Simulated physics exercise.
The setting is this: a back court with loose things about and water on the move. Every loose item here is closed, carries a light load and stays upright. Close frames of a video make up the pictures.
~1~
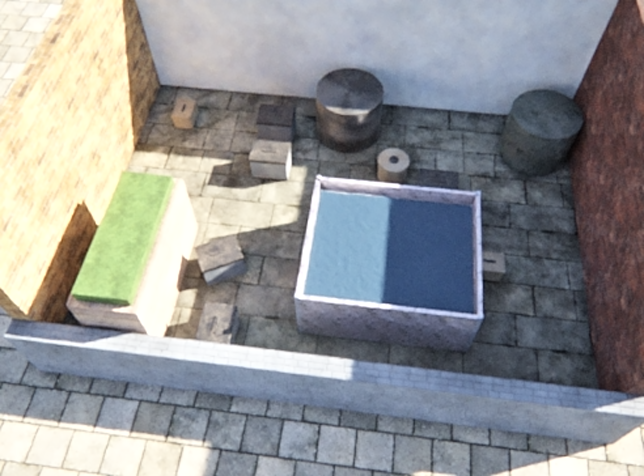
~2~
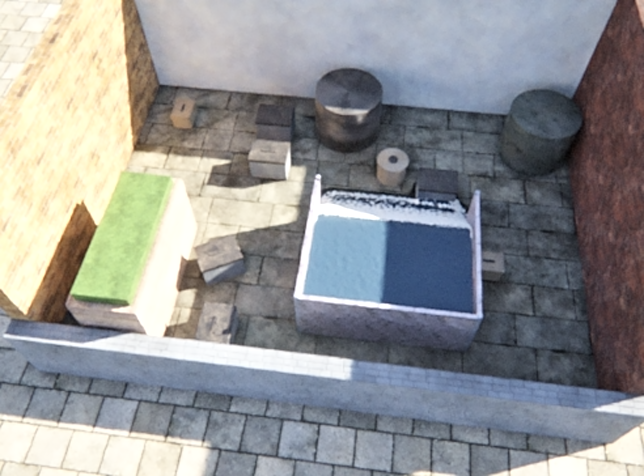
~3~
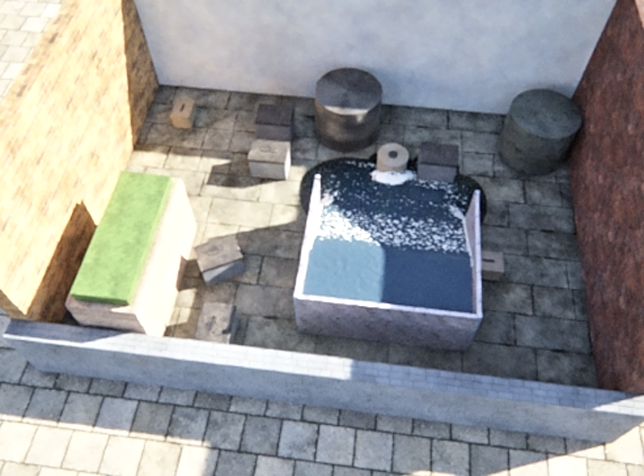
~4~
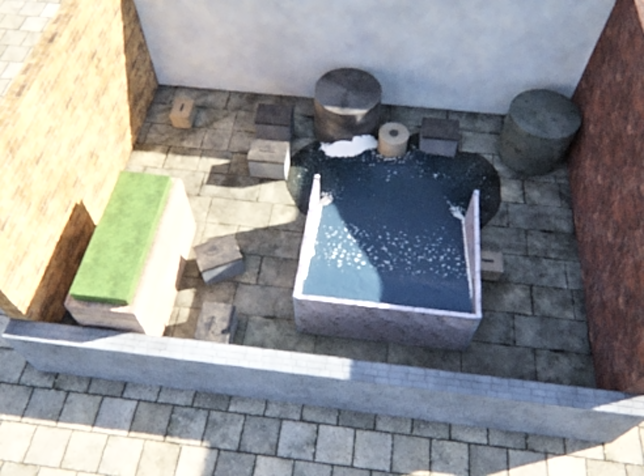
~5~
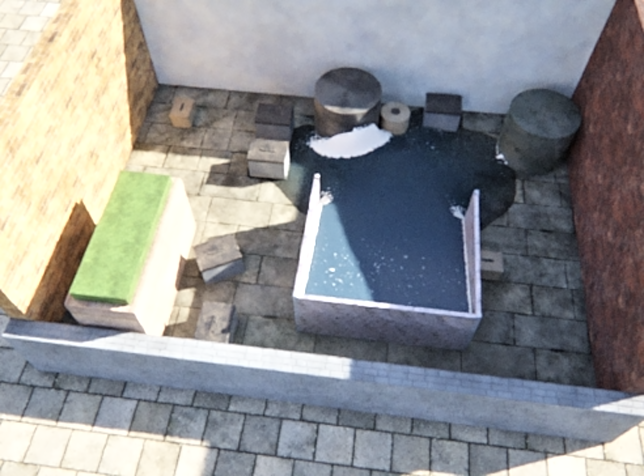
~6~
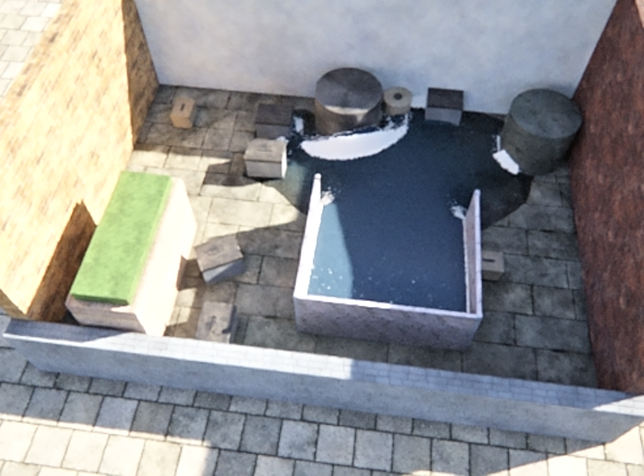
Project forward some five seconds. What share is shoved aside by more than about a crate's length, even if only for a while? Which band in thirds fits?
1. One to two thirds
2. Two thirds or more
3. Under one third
Two thirds or more.
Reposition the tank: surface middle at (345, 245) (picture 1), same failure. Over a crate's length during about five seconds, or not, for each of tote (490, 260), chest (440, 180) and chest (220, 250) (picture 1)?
Item one travelled far enough, item two travelled far enough, item three not displaced far.
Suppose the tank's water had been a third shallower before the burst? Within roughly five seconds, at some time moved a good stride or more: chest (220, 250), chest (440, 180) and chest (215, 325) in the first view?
Well, one by one: Not carried that far, carried that far, not carried that far.
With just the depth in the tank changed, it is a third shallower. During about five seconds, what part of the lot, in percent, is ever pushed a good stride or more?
Close to 80 % of the lot.
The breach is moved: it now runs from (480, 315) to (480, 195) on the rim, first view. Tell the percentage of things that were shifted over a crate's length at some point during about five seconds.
Roughly 80 %.
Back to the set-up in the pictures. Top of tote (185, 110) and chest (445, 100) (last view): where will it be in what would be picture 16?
Around (149, 103) and (501, 81).
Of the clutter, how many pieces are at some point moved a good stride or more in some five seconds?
Count: 6.
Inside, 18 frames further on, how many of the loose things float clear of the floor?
5.
A moment on, 3 of 8 are well off their spots; 2 afloat.
Next, 5 of 8 are well off their spots; 4 afloat.
Later, 5 of 8 are well off their spots; 5 afloat.
In the end, 5 of 8 are well off their spots, and 6 have been at some point; 6 afloat.
